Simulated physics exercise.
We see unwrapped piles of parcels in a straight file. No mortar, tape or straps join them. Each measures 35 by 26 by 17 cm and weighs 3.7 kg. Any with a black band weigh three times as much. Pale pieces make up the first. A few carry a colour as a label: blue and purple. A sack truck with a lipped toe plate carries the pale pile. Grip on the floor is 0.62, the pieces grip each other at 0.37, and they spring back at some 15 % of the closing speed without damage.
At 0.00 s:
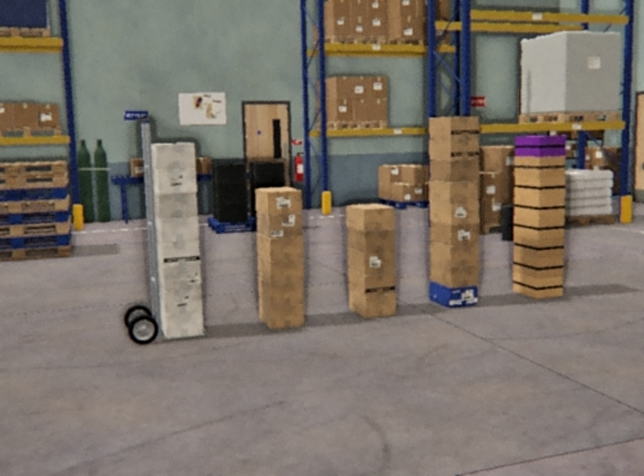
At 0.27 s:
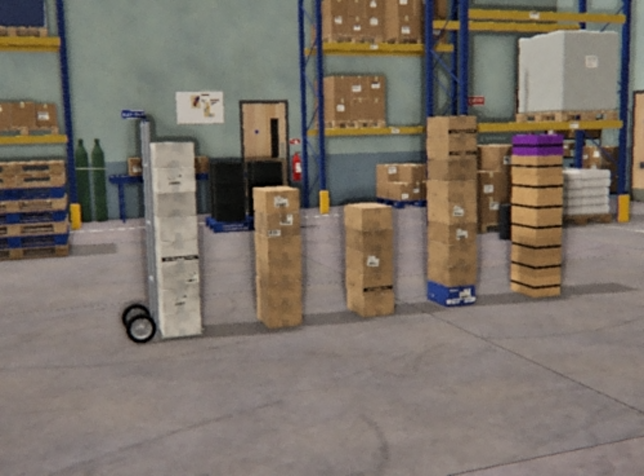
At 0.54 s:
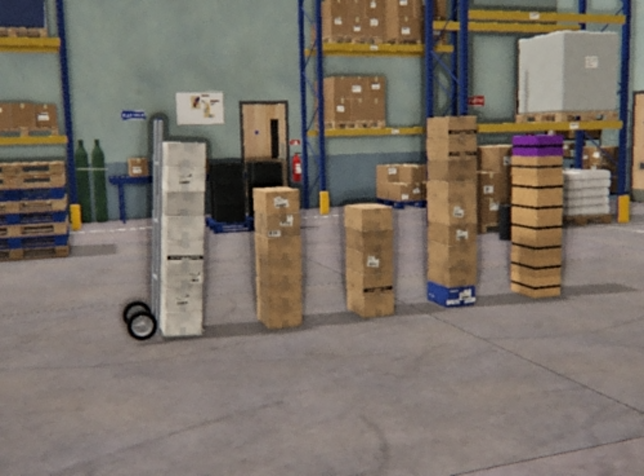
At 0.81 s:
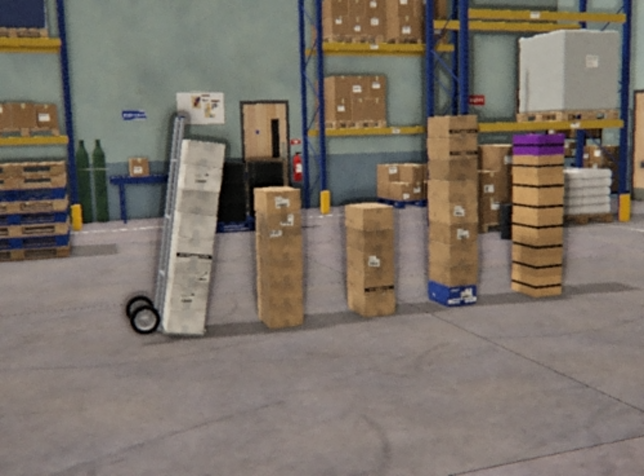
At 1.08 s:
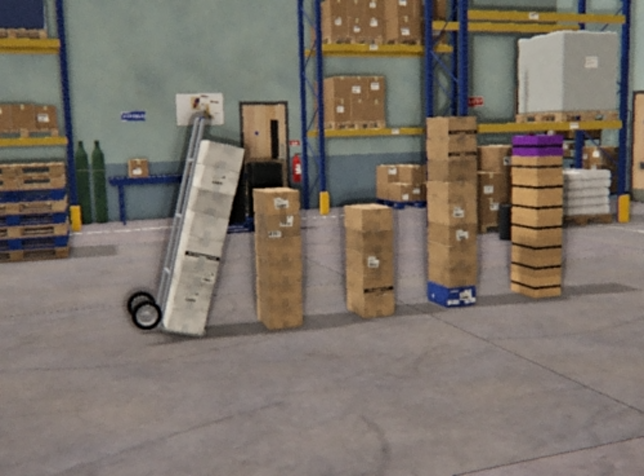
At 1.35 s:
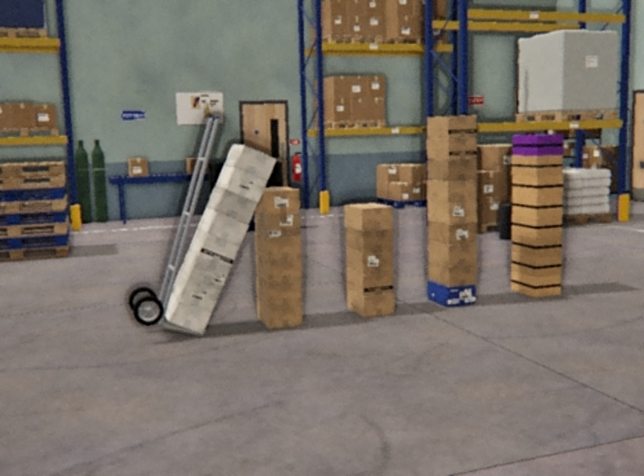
Sack truck carrying a pale parcel pile tilting steadily rightward, the pile leaning beyond its frame towards a still row of brown stacks.
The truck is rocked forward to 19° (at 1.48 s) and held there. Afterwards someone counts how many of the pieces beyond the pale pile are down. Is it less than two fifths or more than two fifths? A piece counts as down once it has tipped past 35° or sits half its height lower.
The part is upwards of two fifths.
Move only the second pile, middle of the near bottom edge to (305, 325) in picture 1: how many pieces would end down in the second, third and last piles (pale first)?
Then second 5, third 5, last 8.
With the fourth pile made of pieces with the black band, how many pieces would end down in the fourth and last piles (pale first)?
Then fourth 0, last 0.
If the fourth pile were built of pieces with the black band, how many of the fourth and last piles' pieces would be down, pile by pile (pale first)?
In that case fourth 0, last 0.
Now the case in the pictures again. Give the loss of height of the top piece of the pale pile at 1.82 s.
Some 20 cm lower.
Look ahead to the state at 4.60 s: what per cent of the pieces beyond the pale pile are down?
95 per cent by then.
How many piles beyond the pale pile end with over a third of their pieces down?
The count is 4.
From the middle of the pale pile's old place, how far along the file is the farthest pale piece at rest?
About 210 cm.
Around 1.82 s, 8 of the pale pile down; none of the 28 other parcels down, 6 disturbed.
Around 2.40 s, 8 of the pale pile down; 6 of the 28 other parcels down.
Around 3.90 s, 8 of the pale pile down; 19 of the 28 other parcels down; blue parcel tipped 44°; purple parcel tipped 14°.
Around 4.60 s, 8 of the pale pile down; 27 of the 28 other parcels down; purple parcel on its side; blue parcel tipped 57°.
Finally (5.5 s), 8 of the pale pile down; 27 of the 28 other parcels down; purple parcel upside down; blue parcel tipped 57°. That is 96 per cent. Seen by the last camera, middles, blue parcel near (465, 282).
